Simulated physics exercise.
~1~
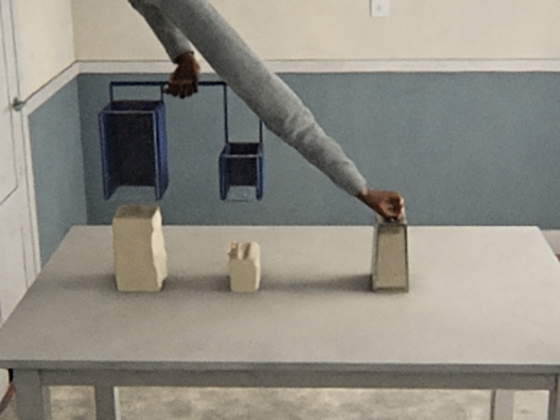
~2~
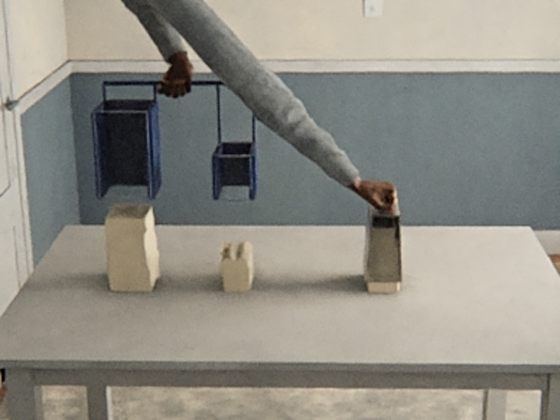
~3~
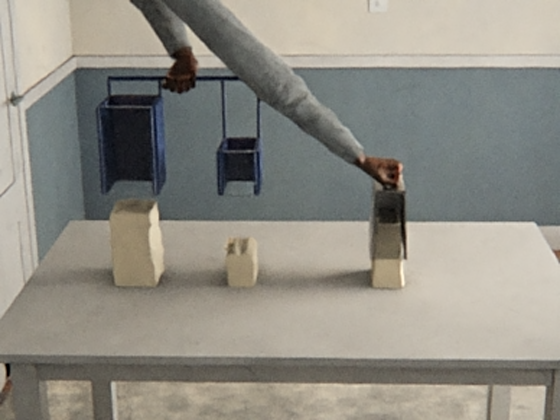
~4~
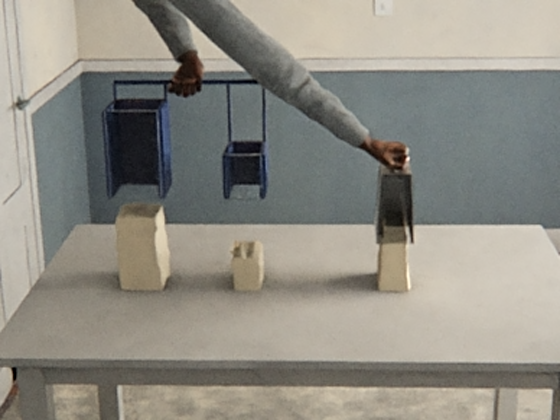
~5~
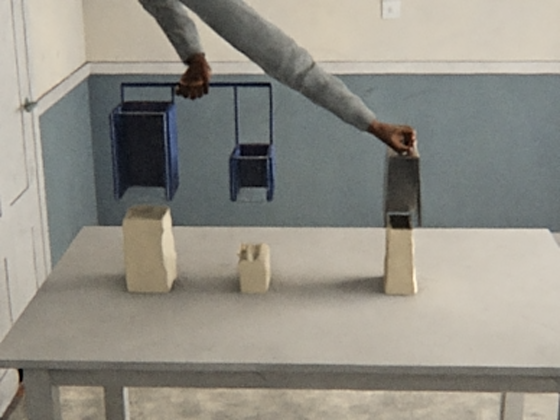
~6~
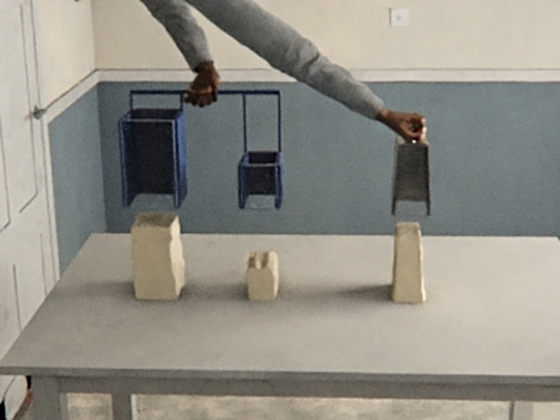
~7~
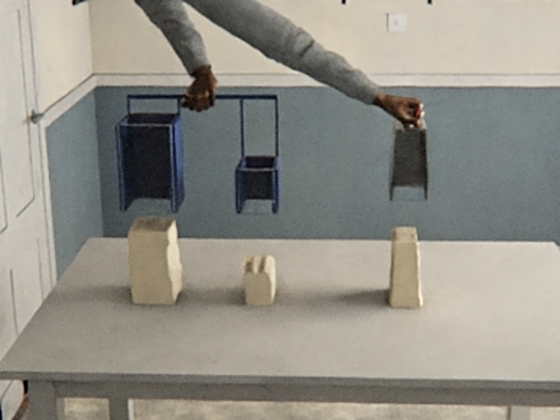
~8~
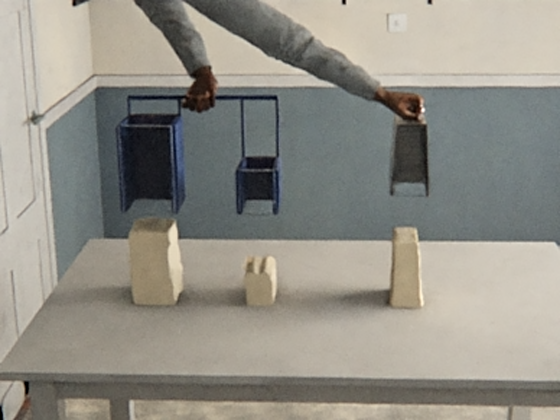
Grey tin rising straight up in a hand, uncovering a tall pale block that stays standing beside two others on a table.
